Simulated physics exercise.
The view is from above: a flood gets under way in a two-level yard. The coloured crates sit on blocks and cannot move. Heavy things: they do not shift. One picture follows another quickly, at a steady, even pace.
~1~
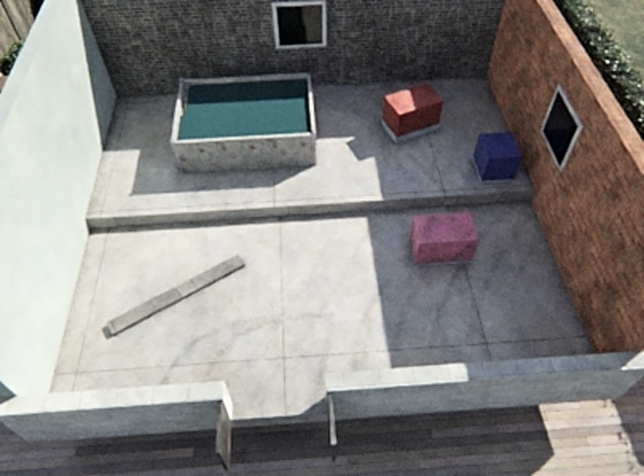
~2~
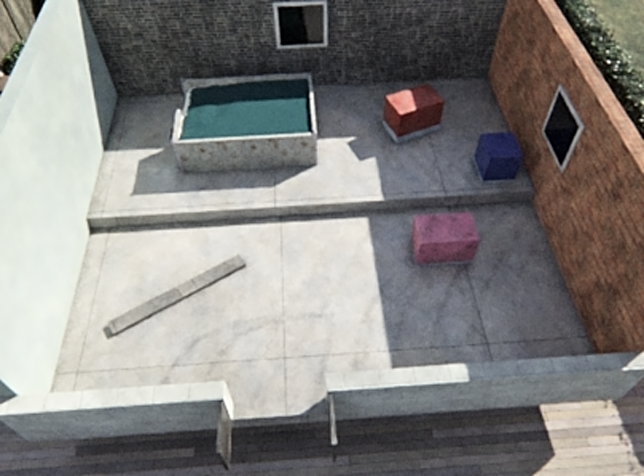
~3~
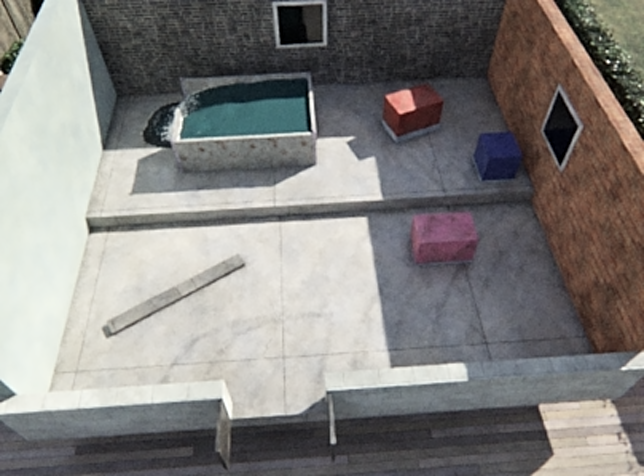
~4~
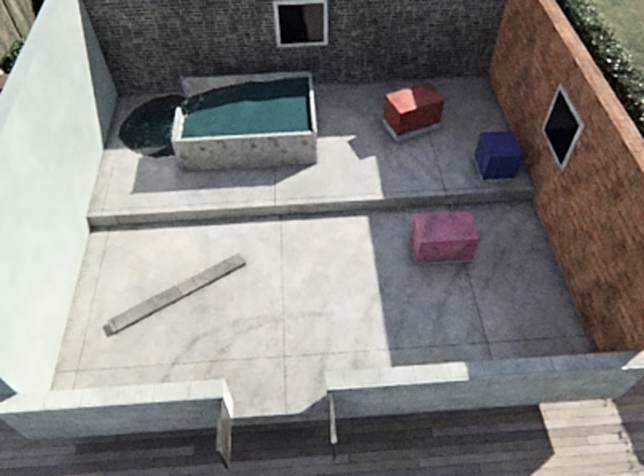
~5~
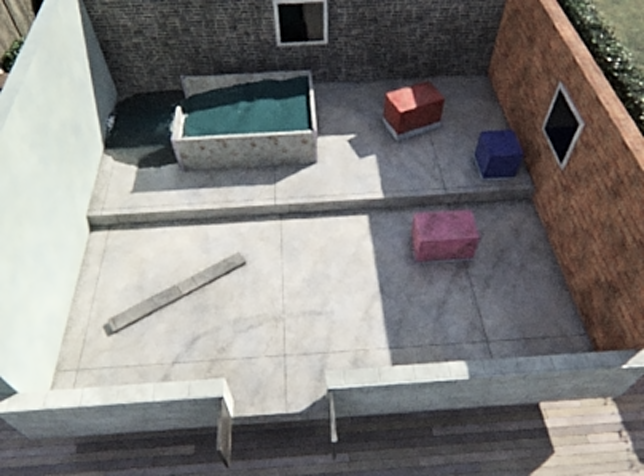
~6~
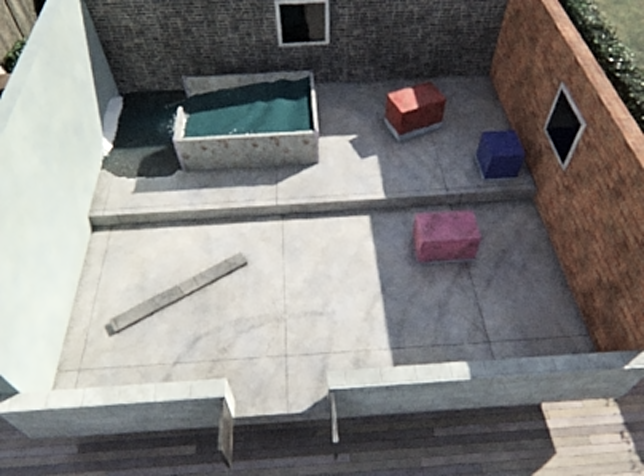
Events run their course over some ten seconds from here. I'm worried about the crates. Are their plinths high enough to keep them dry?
Outcome: The pink crate is not missed by the water this time; the blue crate is not missed by the water this time; the red crate is missed by the water this time.
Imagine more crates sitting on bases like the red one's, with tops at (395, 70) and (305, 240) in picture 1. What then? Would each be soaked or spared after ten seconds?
Crate one: Is inundated. Crate two: Stays clear.
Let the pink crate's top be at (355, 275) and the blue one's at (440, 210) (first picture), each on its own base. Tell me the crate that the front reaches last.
The blue crate comes last.
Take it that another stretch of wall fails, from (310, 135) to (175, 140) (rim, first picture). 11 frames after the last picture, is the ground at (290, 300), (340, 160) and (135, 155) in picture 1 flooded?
Going through them in turn: Reached by the flood, then still unsoaked, then still unsoaked.
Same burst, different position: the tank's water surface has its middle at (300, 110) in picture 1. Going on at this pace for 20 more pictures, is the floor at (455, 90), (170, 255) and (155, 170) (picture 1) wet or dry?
First unwetted; next drenched; last drenched.
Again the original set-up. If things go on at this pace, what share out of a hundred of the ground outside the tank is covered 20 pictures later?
I'd say 35 per cent.
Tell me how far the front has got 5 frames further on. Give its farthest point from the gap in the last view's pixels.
Front's tip: Near (90, 239).
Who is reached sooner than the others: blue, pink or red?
The red one it is.
A moment on, water covers 10 % of the floor; the pink crate not reached, the blue crate not reached, the red crate not reached.
Next, water covers 15 % of the floor; the pink crate not reached, the blue crate not reached, the red crate not reached.
Then, water covers 35 % of the floor; the pink crate not reached, the blue crate not reached, the red crate not reached.
Later, water covers 60 % of the floor; the pink crate not reached, the blue crate not reached, the red crate water round its plinth.
In the end, water covers 90 % of the floor; the pink crate was topped, the blue crate was topped, the red crate stayed above the water.
